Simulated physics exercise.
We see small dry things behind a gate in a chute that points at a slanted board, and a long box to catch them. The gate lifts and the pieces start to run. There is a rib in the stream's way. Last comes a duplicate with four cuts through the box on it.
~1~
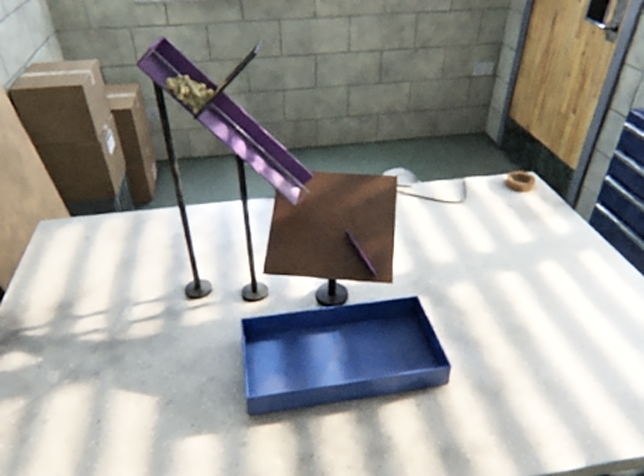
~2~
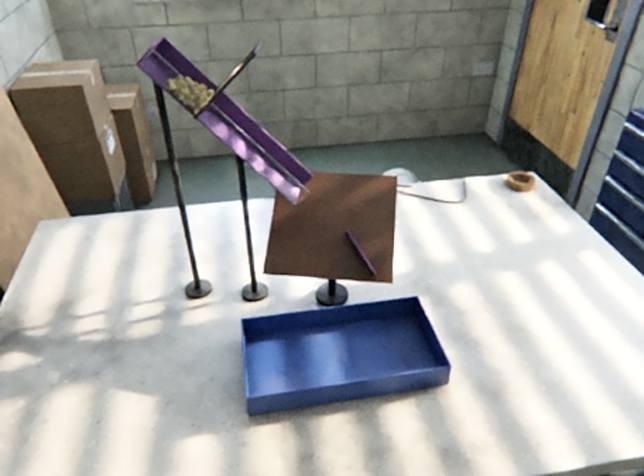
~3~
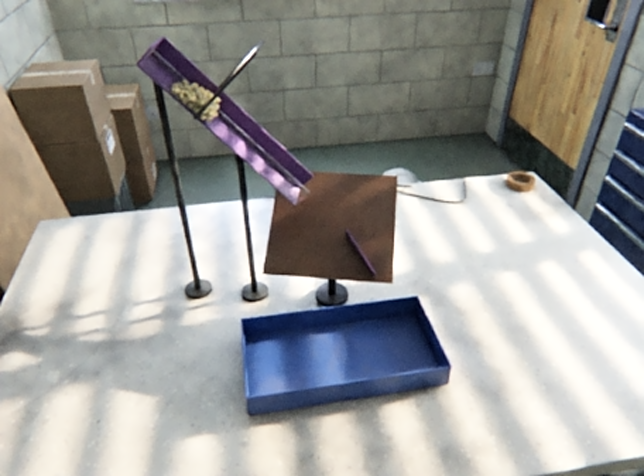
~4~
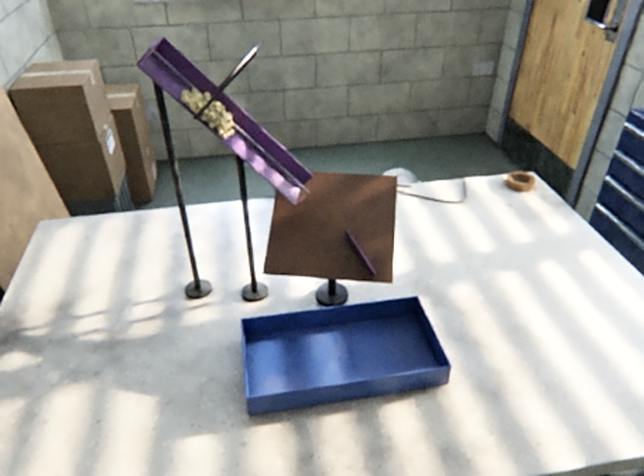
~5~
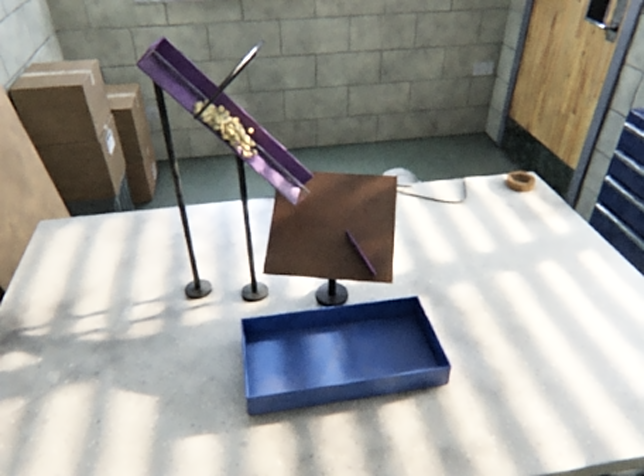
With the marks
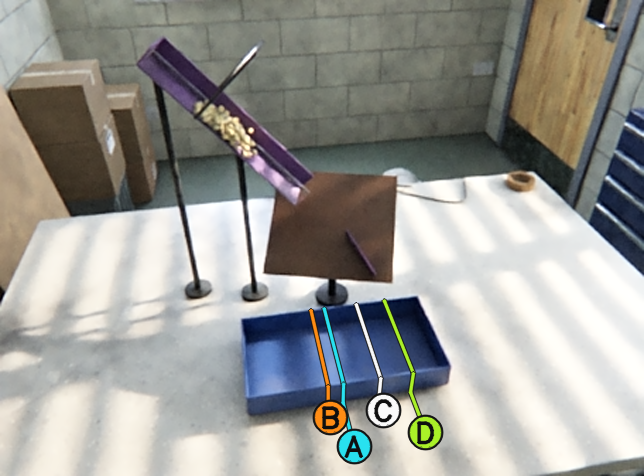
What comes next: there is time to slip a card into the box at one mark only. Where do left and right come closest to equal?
It is C.
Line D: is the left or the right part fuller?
Left.
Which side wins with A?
More lands on the right.
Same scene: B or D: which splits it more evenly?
That would be D.
On the marked copy, line A crosses the front rim at (343, 383); line B crosses the front rim at (327, 385); line C crosses the front rim at (380, 377); line D crosses the front rim at (413, 372).
With A, of what is caught, a small share on the left of the divider, the bulk on the right.
With B, of what is caught, a small share on the left of the divider, all but a few on the right.
With C, of what is caught, close to half on the left of the divider, close to half on the right.
With D, of what is caught, the bulk on the left of the divider, close to a quarter on the right.
